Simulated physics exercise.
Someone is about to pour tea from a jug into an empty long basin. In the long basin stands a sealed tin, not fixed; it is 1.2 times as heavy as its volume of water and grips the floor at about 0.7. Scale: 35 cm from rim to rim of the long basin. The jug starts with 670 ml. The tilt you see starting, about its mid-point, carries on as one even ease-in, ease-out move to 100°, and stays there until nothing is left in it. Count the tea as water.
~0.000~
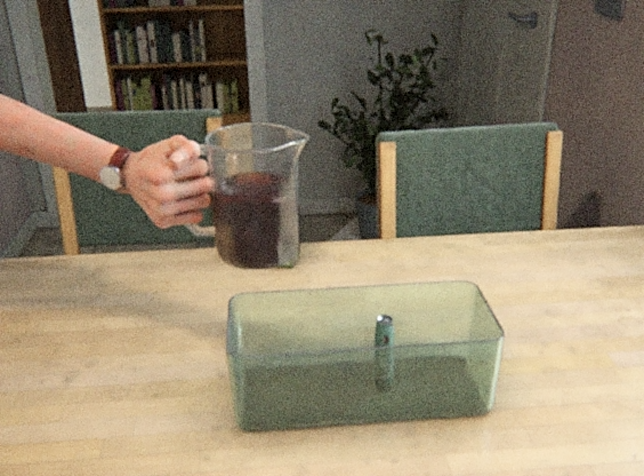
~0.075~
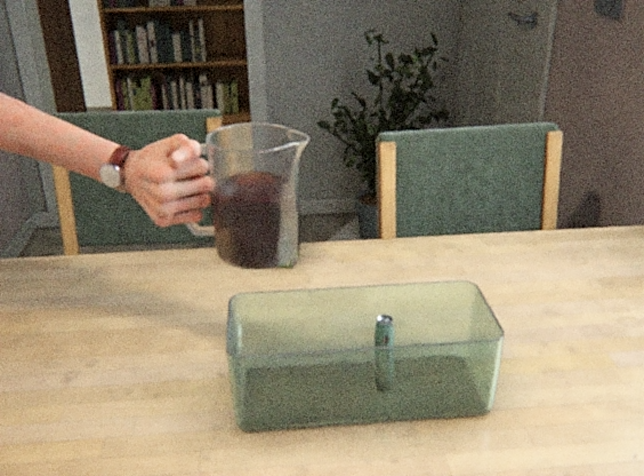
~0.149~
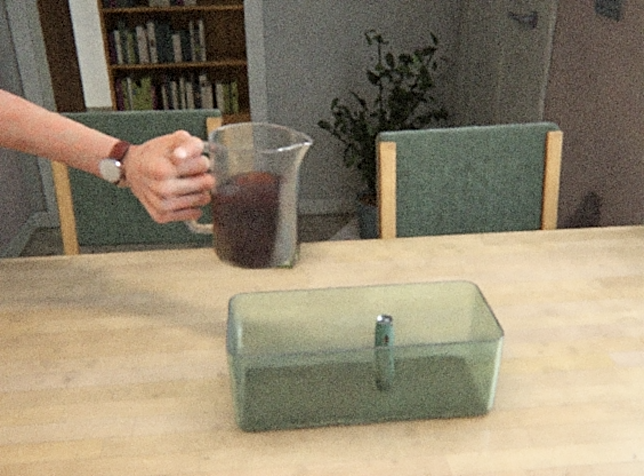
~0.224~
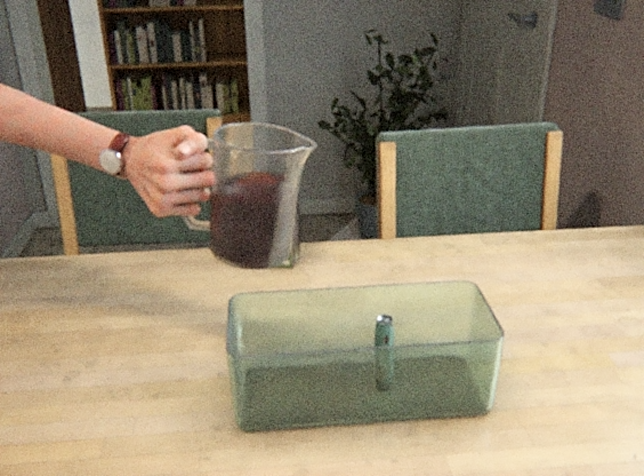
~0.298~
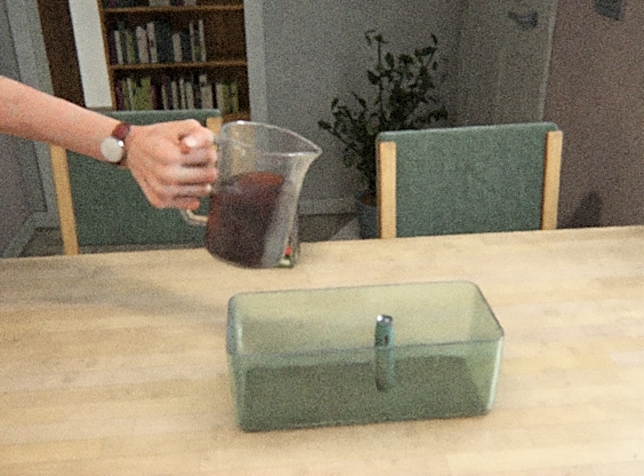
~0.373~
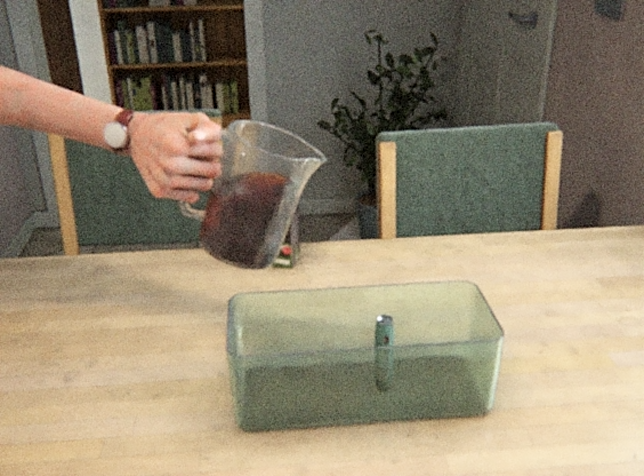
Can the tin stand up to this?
The tin goes over.
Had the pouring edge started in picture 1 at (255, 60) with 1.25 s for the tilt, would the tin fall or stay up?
Then it goes over.
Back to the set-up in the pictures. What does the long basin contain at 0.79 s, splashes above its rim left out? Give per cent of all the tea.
Near 0 in a hundred.
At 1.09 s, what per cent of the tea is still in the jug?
Near 48 in a hundred.
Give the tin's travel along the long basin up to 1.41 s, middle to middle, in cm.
About 5 cm.
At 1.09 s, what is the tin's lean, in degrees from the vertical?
About 0°.
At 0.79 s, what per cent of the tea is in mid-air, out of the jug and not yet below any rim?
Some 4 per cent.
Then, 0.79 s in, the tilt is 70° and 96 per cent is still to pour; the tin stands where it began.
Then, 1.09 s in, the tilt is 96° and 48 per cent is still to pour; the tin stands where it began.
Then, 1.41 s in, the tilt is 100° and 10 per cent is still to pour; the tin leans 56°.
Then, 1.75 s in, the tilt is 100° and 1 per cent is still to pour; the tin lies on its side.
Finally, the tin lies on its side.
